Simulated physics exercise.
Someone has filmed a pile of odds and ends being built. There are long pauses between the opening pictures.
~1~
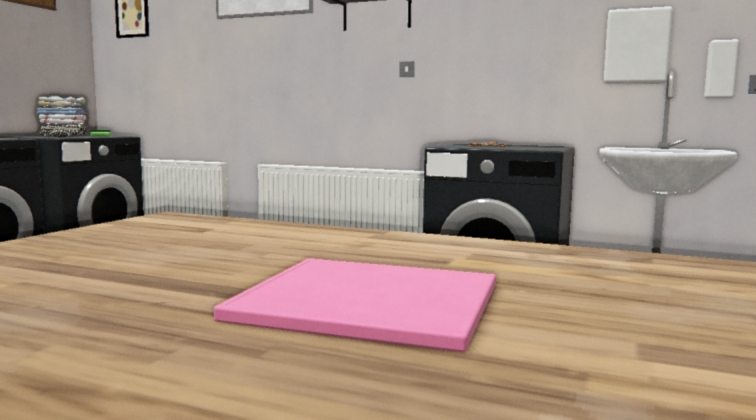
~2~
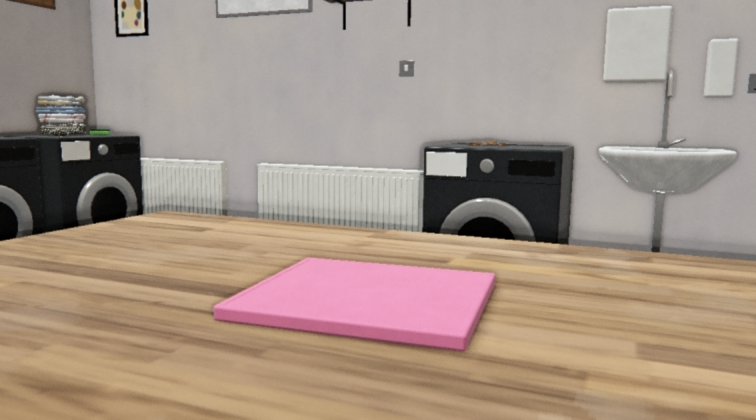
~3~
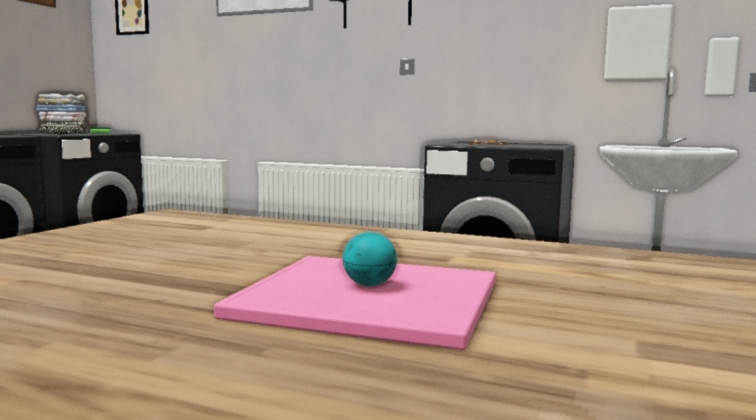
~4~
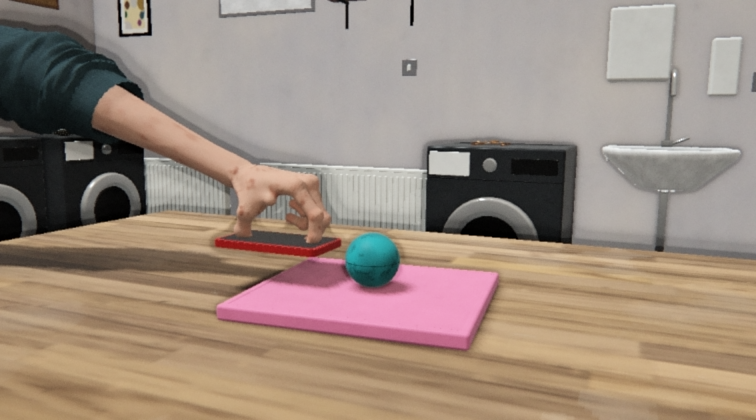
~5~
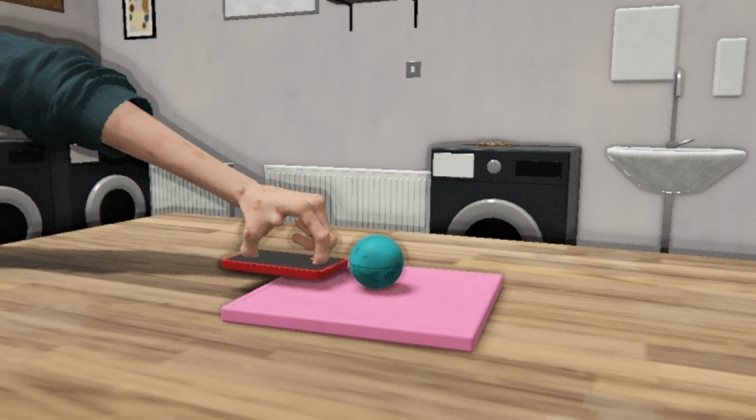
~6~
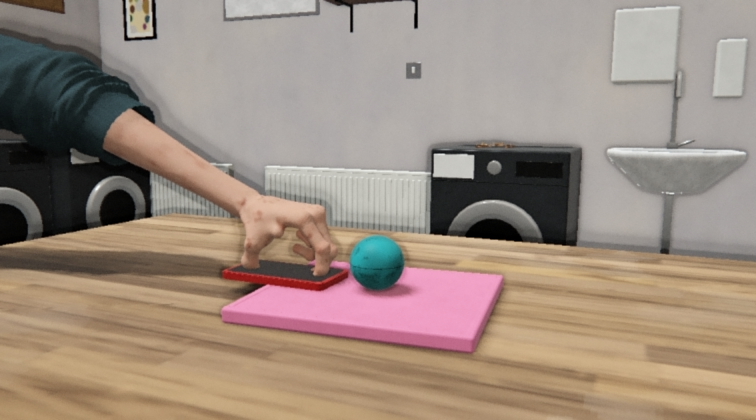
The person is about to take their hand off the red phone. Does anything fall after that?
Outcome: The pile holds.
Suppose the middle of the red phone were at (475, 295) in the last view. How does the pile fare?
Then it holds.
Then, 0.50 s on from there, no change.
Then, 1.30 s on from there, red phone resting near (286, 275).
In the end, all 3 unmoved. At the end, from the last picture's camera, red phone near (286, 275). The pile keeps its balance.
